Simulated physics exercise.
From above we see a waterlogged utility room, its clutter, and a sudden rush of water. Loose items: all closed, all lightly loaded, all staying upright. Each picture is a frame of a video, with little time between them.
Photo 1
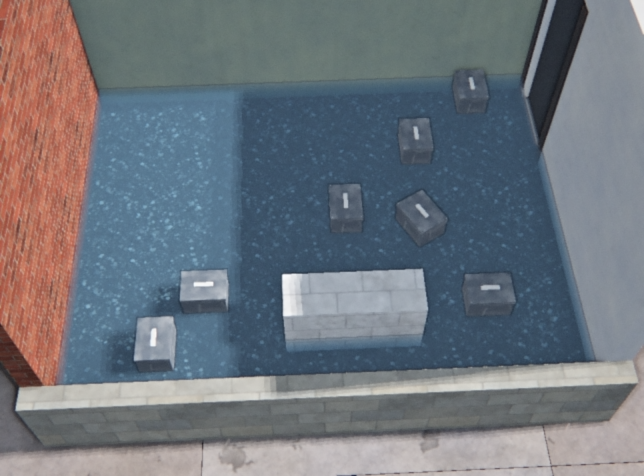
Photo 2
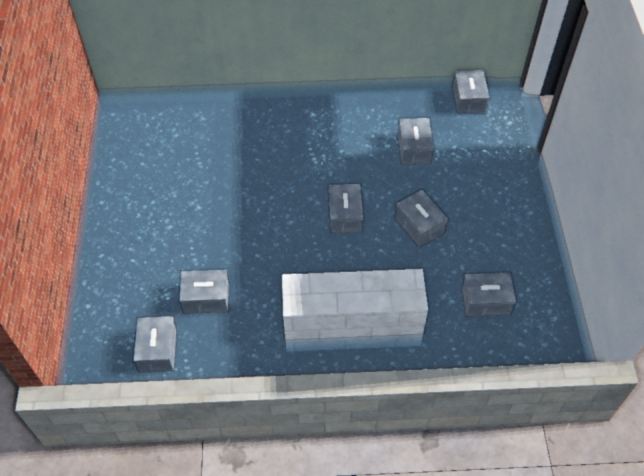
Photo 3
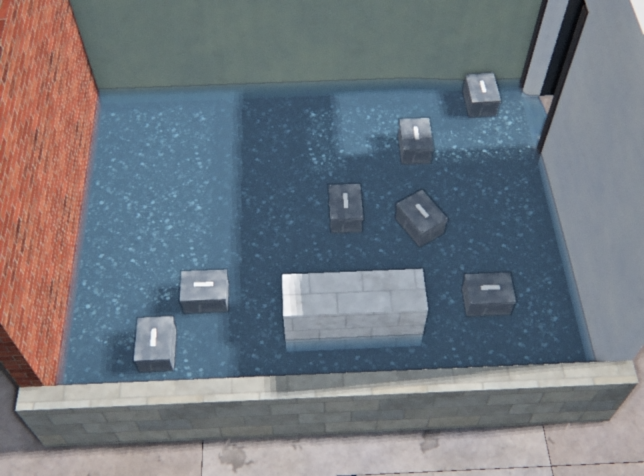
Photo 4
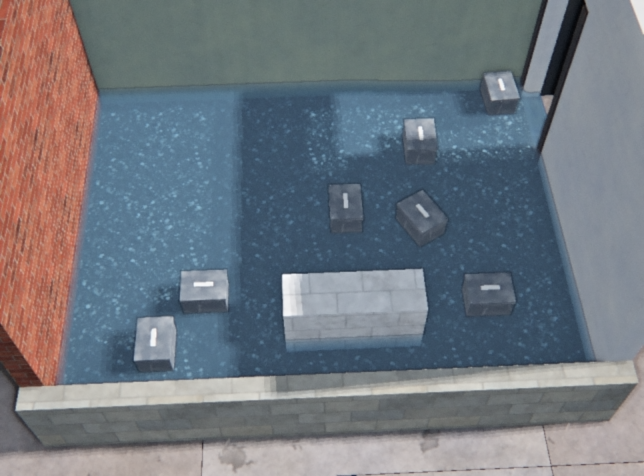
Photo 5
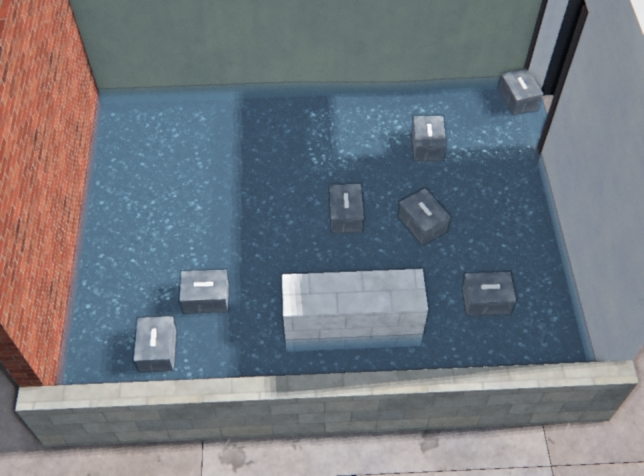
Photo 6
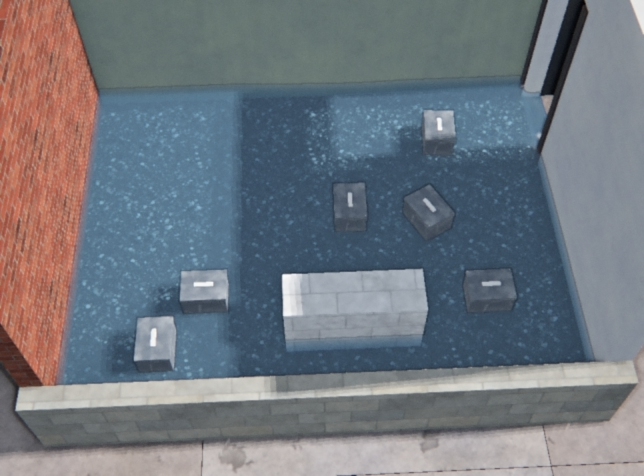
To begin with, seven grey boxes sit in the blue water of a walled room, around a pale block. A gap opens at the back right and light falls across the water; the farthest box drifts right and out of sight through it, while the next follows slightly and others barely shift.
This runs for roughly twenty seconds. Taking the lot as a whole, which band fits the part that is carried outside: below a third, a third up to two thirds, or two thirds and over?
Result: High band.
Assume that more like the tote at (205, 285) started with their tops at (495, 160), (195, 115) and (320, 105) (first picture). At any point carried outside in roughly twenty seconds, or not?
Going through them one by one: Escaped / remained / escaped.
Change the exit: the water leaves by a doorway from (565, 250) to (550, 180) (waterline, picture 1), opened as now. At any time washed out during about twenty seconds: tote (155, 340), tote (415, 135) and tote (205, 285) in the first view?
The three come to no escape, escape and no escape, in that order.
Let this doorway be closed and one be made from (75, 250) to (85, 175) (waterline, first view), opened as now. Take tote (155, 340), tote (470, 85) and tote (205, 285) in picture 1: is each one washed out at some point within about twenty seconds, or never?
Object one: Leaves; object two: Remains; object three: Leaves.
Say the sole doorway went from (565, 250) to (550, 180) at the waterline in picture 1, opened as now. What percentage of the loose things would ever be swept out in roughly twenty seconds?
Result: 70 per cent.
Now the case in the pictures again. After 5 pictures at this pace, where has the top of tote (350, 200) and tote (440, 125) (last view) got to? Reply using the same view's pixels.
(383, 185) and (501, 101), roughly.
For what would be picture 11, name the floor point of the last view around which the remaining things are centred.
About (374, 245).
A moment on, 1 of 7 are out; 6 afloat.
Next, 3 of 7 are out; 4 afloat.
Later, 5 of 7 are out; 2 afloat.
In the end, 5 of 7 are out; 2 afloat.
